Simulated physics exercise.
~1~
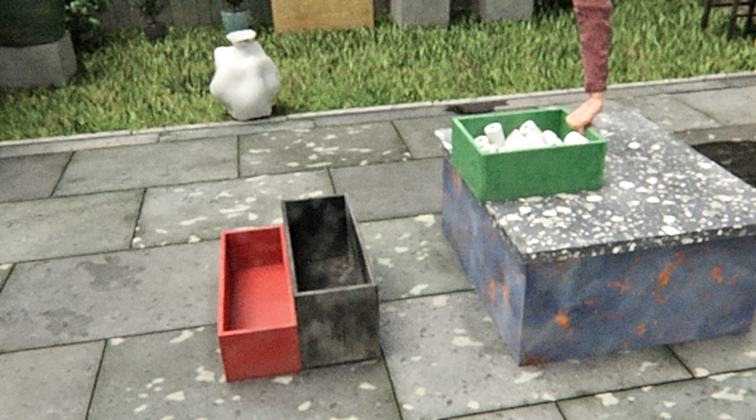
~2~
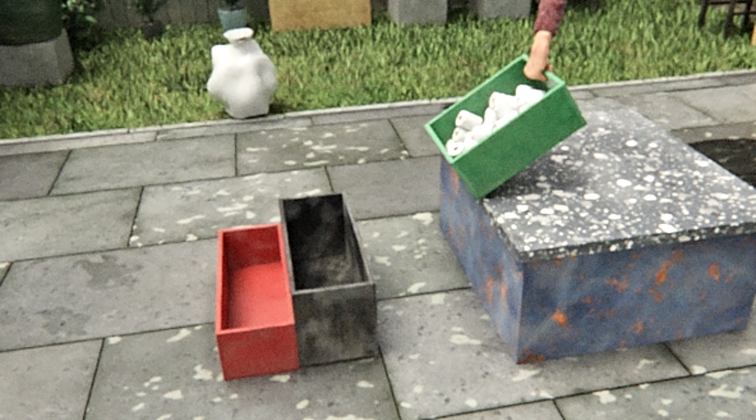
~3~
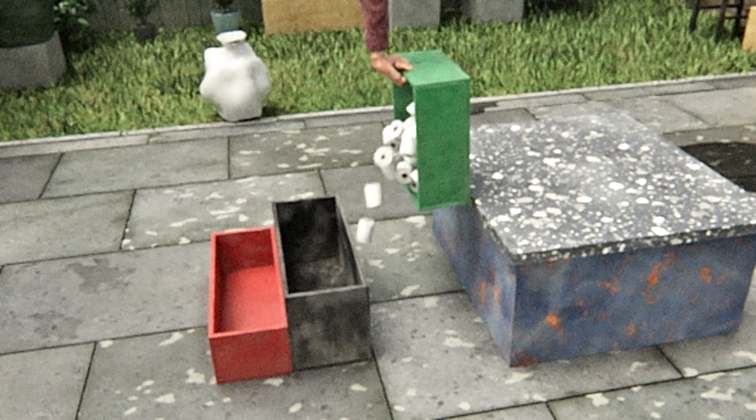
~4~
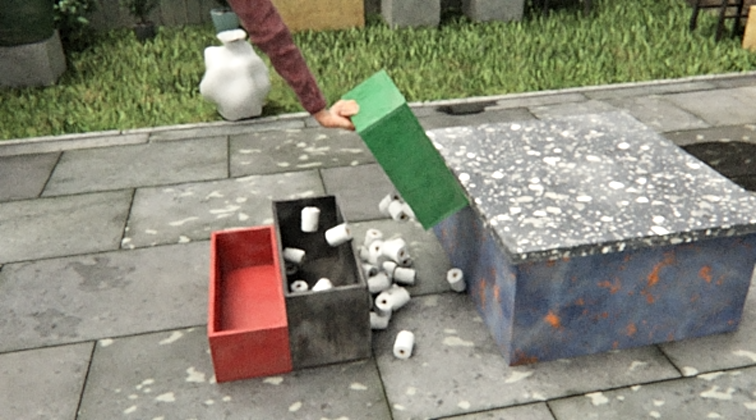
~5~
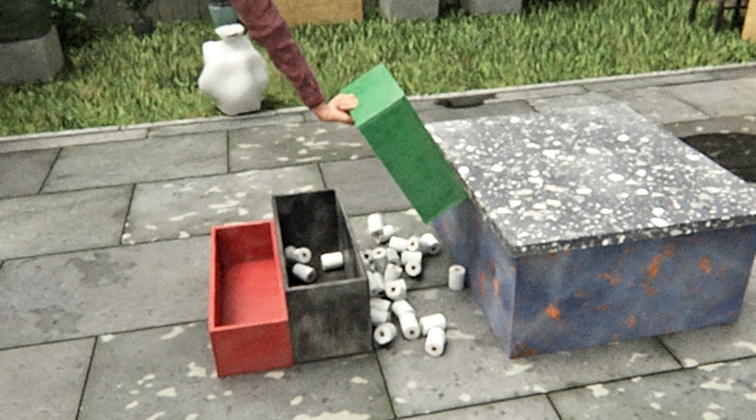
A hand tips a green crate of white rolls off a speckled bench, spilling most onto paving and some into a black box.
